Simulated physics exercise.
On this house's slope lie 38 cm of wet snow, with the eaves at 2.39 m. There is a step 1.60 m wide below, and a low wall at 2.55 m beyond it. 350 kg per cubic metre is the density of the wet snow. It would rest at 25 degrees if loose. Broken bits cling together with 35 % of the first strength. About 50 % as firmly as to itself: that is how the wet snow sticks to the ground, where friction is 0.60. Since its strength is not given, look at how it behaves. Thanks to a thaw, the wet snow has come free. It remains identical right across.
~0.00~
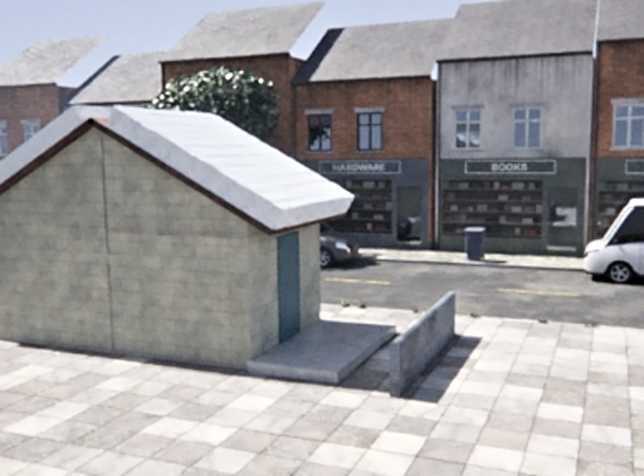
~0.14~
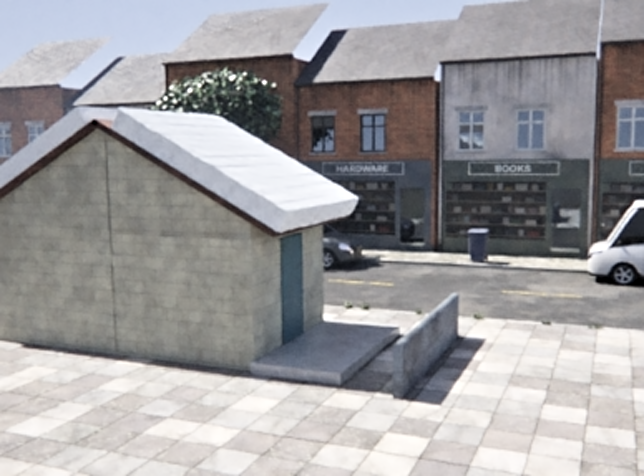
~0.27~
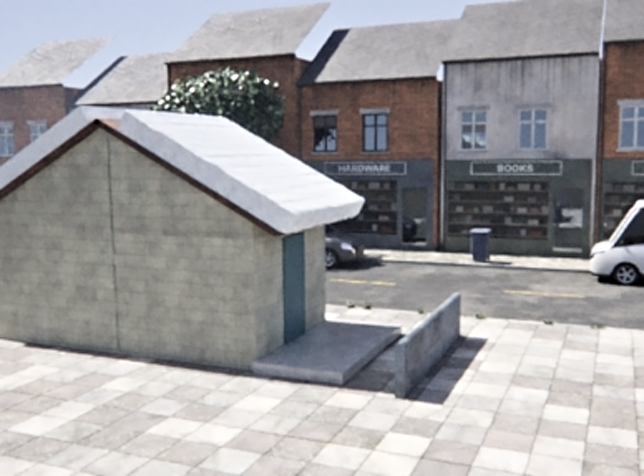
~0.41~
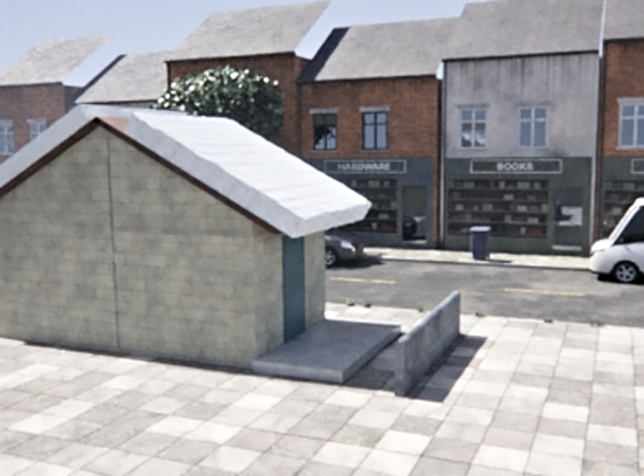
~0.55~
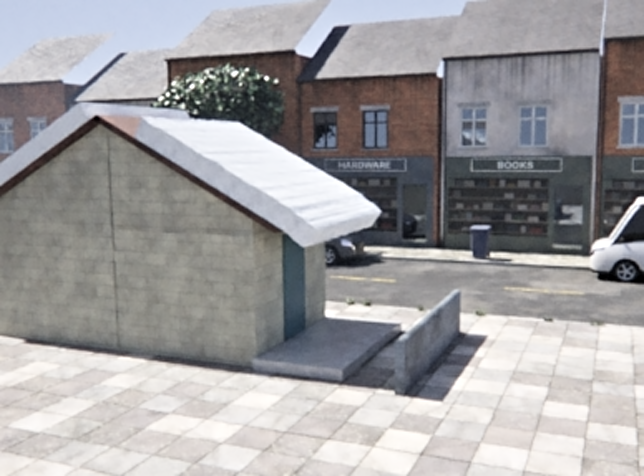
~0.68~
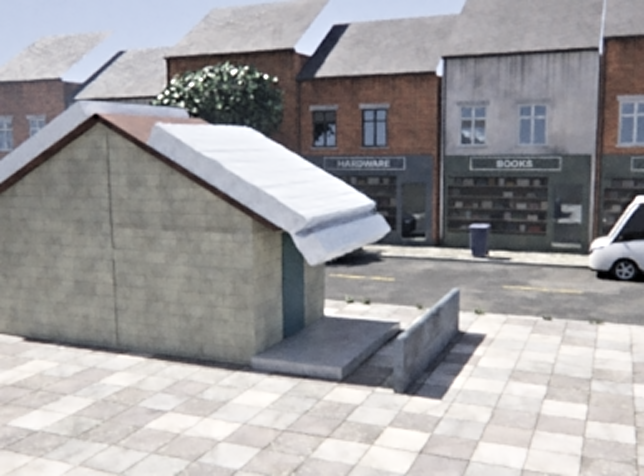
At the start, a thick white layer of snow covers the sloping roof of a small block building on a paved square, facing a row of shops. The layer slides slowly down to the right, reaching further past the eaves, then cracks near its lower edge, and the overhanging part bends downward.
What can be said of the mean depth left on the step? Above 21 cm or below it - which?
Below 21 cm.
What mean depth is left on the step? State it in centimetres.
Average: Approx. 14 cm.
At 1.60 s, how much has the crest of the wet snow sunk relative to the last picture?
About 2.1 metres.
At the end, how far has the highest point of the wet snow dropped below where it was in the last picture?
Looks like something near 3.0 m to me.
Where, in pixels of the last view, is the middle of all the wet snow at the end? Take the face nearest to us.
About (390, 363).
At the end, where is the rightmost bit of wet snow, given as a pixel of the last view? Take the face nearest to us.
I'd point to around (592, 411).
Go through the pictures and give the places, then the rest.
In the first frame, leading edge of the wet snow at (282, 212), 2 % of it past the eaves, in one piece.
In the second frame, leading edge of the wet snow at (287, 215), its middle shifted 3.1 cm, 3 % of it past the eaves, in one piece.
In the third frame, leading edge of the wet snow at (294, 217), its middle shifted 13 cm, 6 % of it past the eaves, in one piece.
In the fourth frame, leading edge of the wet snow at (302, 222), its middle shifted 29 cm, 10 % of it past the eaves, in one piece.
In the fifth frame, leading edge of the wet snow at (314, 232), its middle shifted 53 cm, 17 % of it past the eaves, cracking.
In the sixth frame, leading edge of the wet snow at (326, 251), its middle shifted 84 cm, 25 % of it past the eaves, cracking.
After 1.10 s, 64 % of the snow is still up on the roof and 36 % is falling or down.
After 1.60 s, none of the snow is still up on the roof and all is falling or down.
After 2.10 s, none of the snow is still up on the roof and all is falling or down.
After 2.60 s, none of the snow is still up on the roof and all is falling or down.
After 2.80 s, at the end, none of the snow is still up on the roof and the snow on the step is 14 cm deep on average.
